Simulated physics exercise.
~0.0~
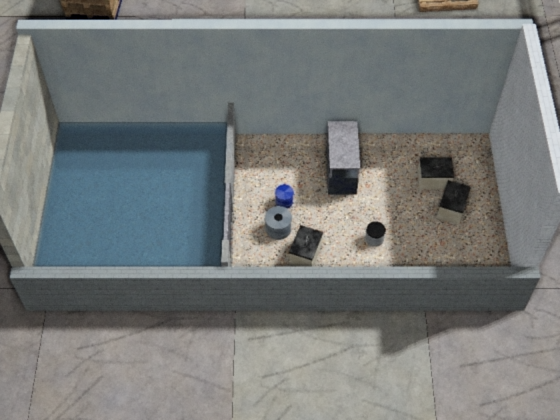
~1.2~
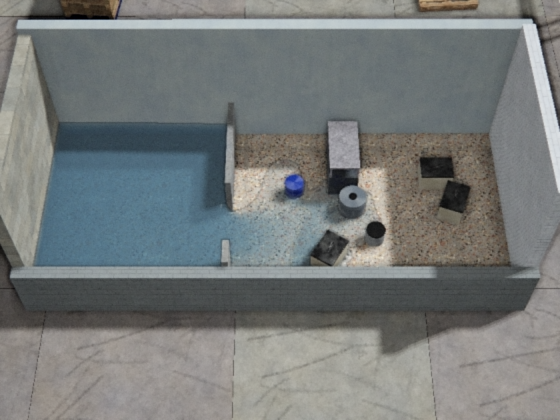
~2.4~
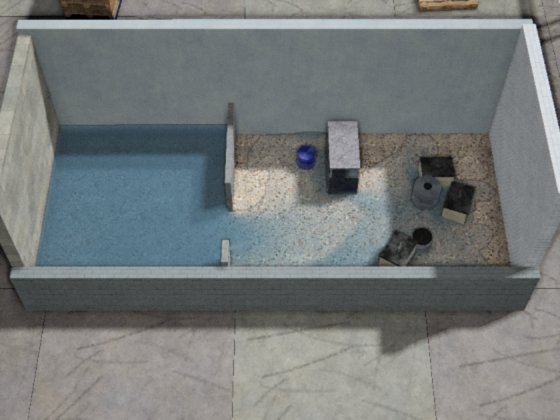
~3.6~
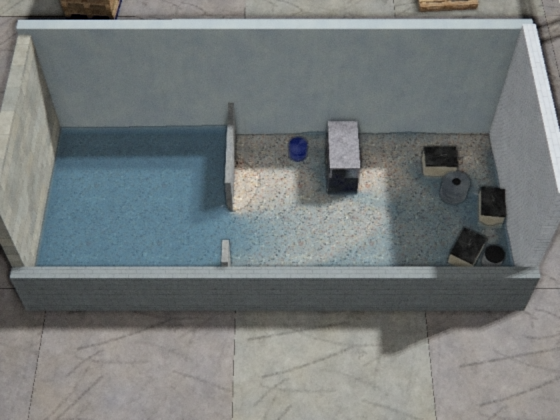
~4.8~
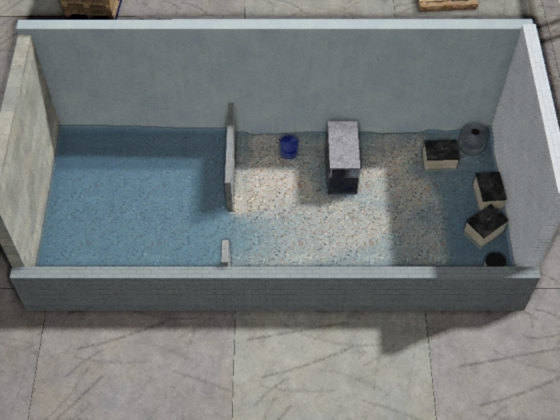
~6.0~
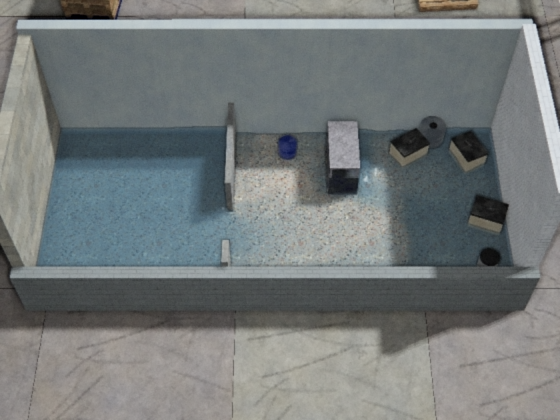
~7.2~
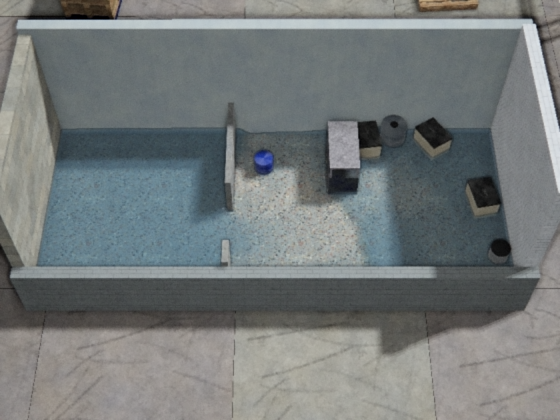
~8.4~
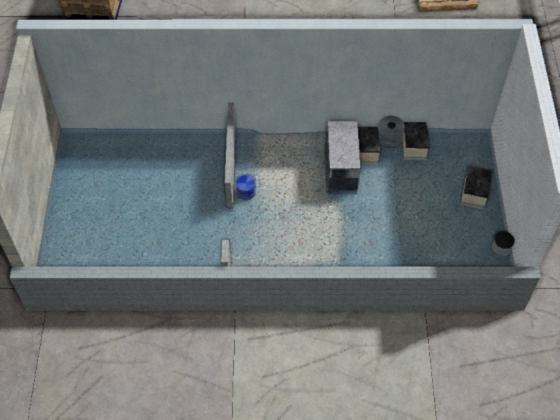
In a walled store with an inner room, water burst through a gap in the partition and swept the dark-topped boxes and tubs right, then back along the far wall, while the blue pail slid only a little and ended afloat beside the partition.
